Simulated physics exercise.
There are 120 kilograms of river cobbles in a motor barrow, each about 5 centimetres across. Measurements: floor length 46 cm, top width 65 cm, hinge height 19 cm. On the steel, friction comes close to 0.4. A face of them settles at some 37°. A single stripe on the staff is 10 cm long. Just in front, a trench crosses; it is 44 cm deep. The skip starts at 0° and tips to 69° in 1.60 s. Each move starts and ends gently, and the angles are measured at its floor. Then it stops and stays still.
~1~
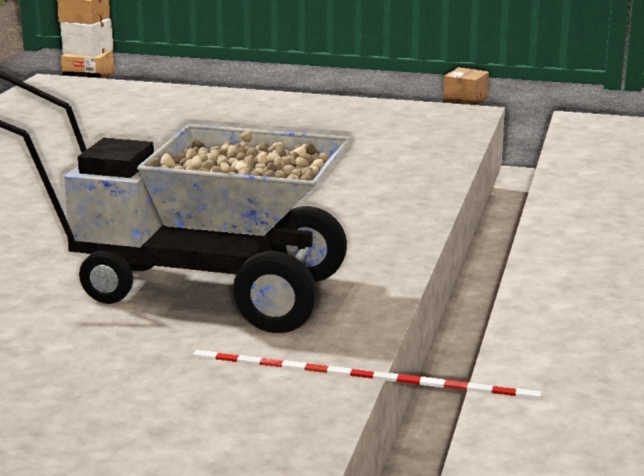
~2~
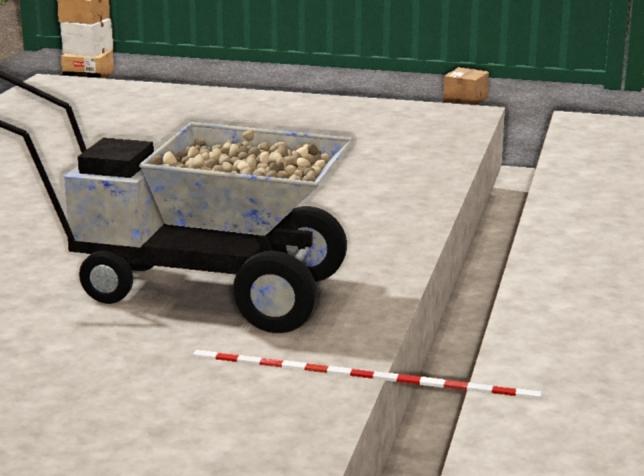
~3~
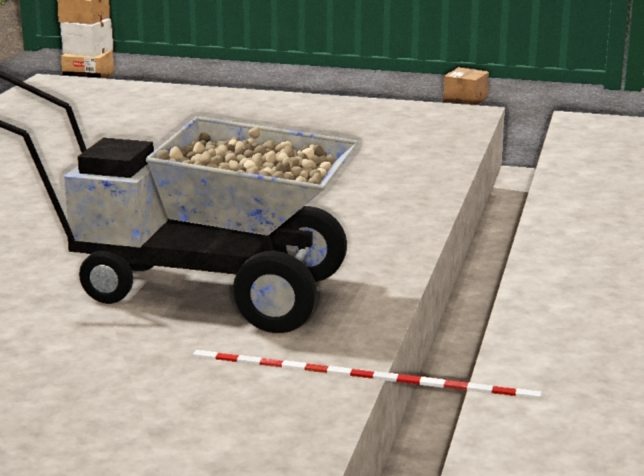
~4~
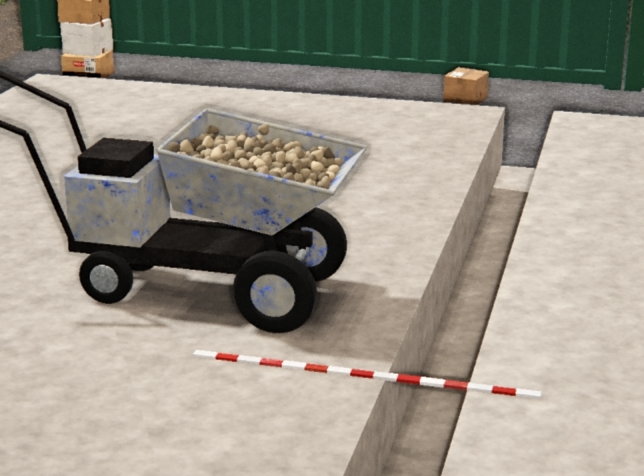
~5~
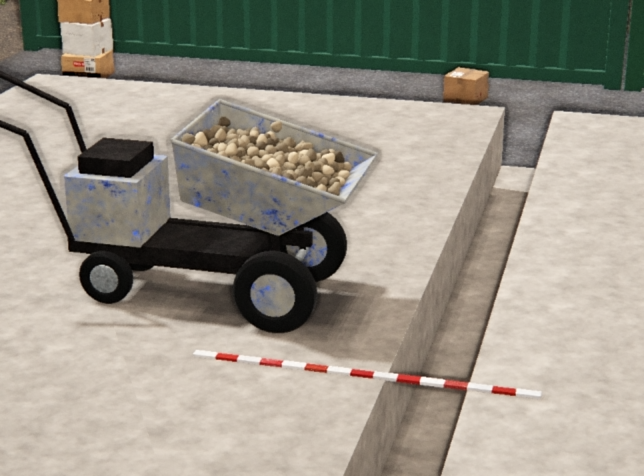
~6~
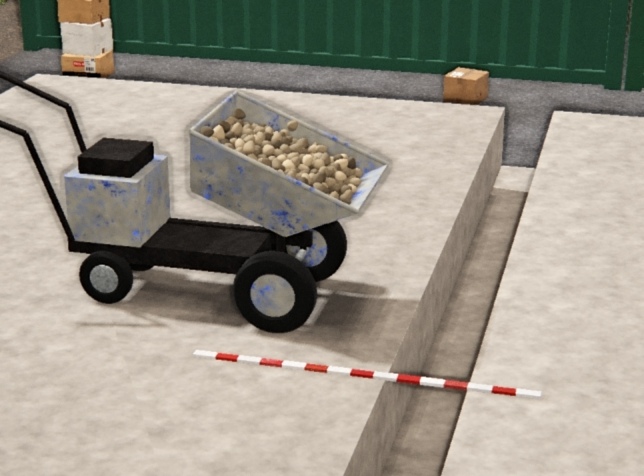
Paint-spattered skip of stones on a small wheeled dumper tilting gradually toward a trench, its rear rising while the wheels stay still.
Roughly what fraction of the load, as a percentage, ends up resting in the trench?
Roughly 96 per cent of the load.
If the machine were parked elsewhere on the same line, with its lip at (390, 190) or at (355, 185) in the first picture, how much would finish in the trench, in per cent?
It'd be around 25 per cent and after that around 60 per cent.
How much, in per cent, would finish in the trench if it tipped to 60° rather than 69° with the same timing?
About 90 per cent would end up in the trench.
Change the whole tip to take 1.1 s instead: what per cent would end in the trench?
Roughly 95% would finish there.
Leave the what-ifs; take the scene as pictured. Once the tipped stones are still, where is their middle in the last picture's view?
Somewhere near pixel (452, 391).
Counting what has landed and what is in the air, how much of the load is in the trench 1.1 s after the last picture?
Roughly 50% by that time.
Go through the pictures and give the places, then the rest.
In the first frame, the skip is at 0°, its lip at (315, 184); the top of the load is at (277, 150).
In the second frame, the skip is at 1°, its lip at (318, 185); the top of the load is at (268, 150).
The third frame shows lip at (324, 188), floor tilted 4°, highest stones at (236, 148).
In the fourth frame, the skip is at 9°, its lip at (334, 193); the top of the load is at (230, 141).
In the fifth frame, the skip is at 15°, its lip at (346, 201); the top of the load is at (226, 134).
In the sixth frame, the skip is at 22°, its lip at (358, 212); the top of the load is at (238, 126).
Then, 0.6 s after the last picture the floor is at 58°, 98 % in the skip, 1 % in the trench; the foremost stones are at (426, 265).
Then, 1.1 s after the last picture the floor is at 69°, 48 % in the skip, 50 % in the trench, 2 % past the trench; the foremost stones are at (507, 339).
Then, 1.4 s after the last picture the floor is at 69°, 18 % in the skip, 78 % in the trench, 4 % past the trench; the foremost stones are at (574, 336).
Then, 3.4 s after the last picture the floor is at 69°, 0 % in the skip, 96 % in the trench, 4 % past the trench; the foremost stones are at (607, 337).
